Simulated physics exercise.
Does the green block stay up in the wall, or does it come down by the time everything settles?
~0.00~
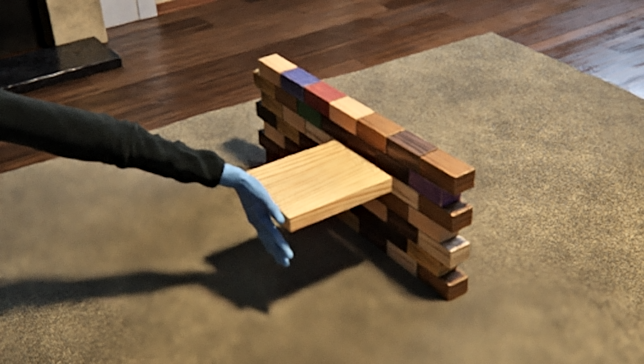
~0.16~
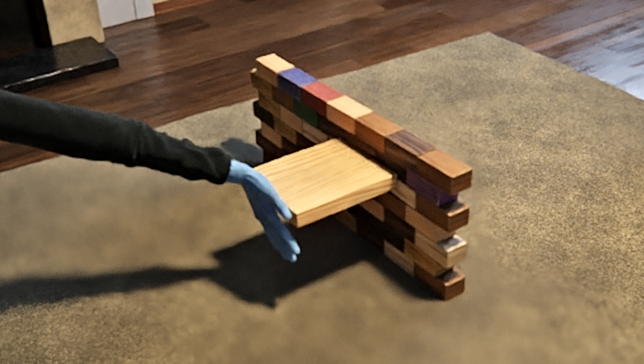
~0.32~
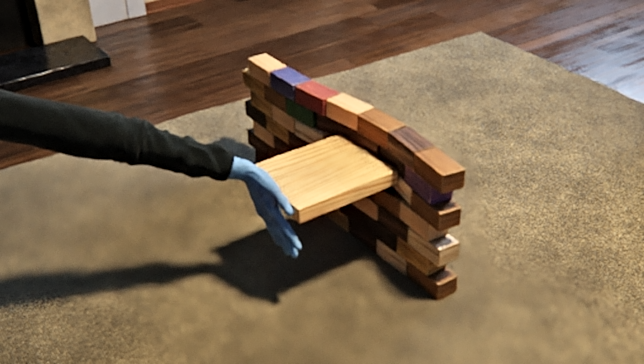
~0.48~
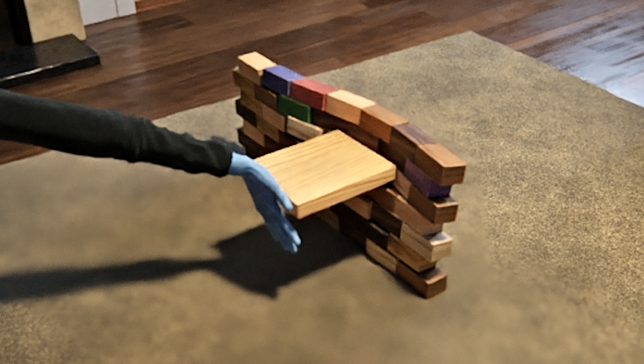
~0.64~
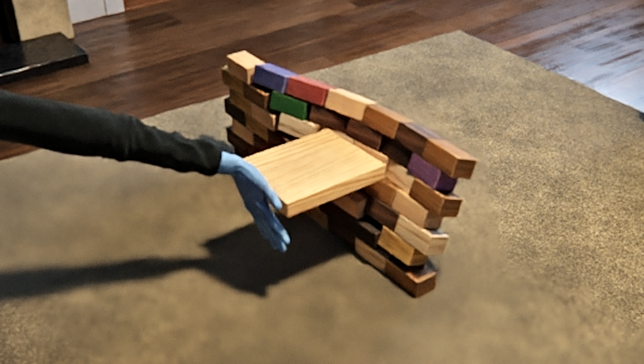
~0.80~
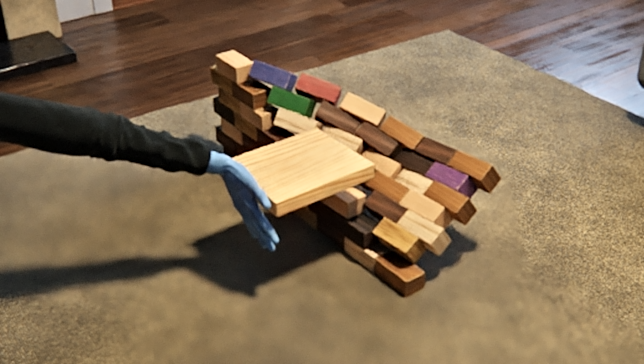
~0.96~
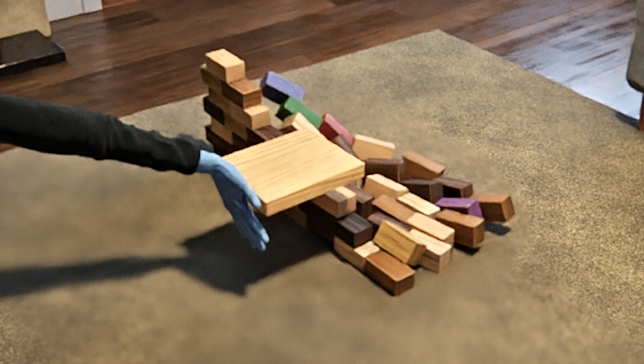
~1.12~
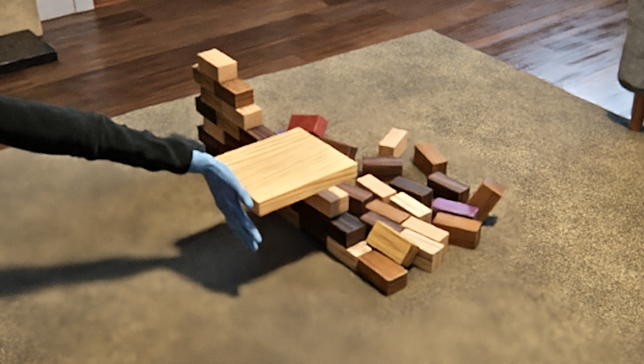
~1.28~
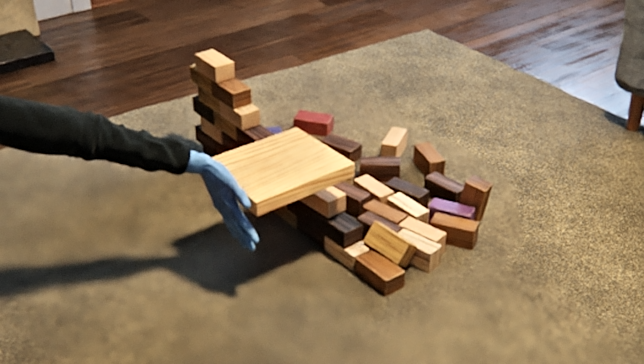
The green block comes down. It tips away from the push along with the collapsing part of the wall and drops out of sight behind the broad, pale block.
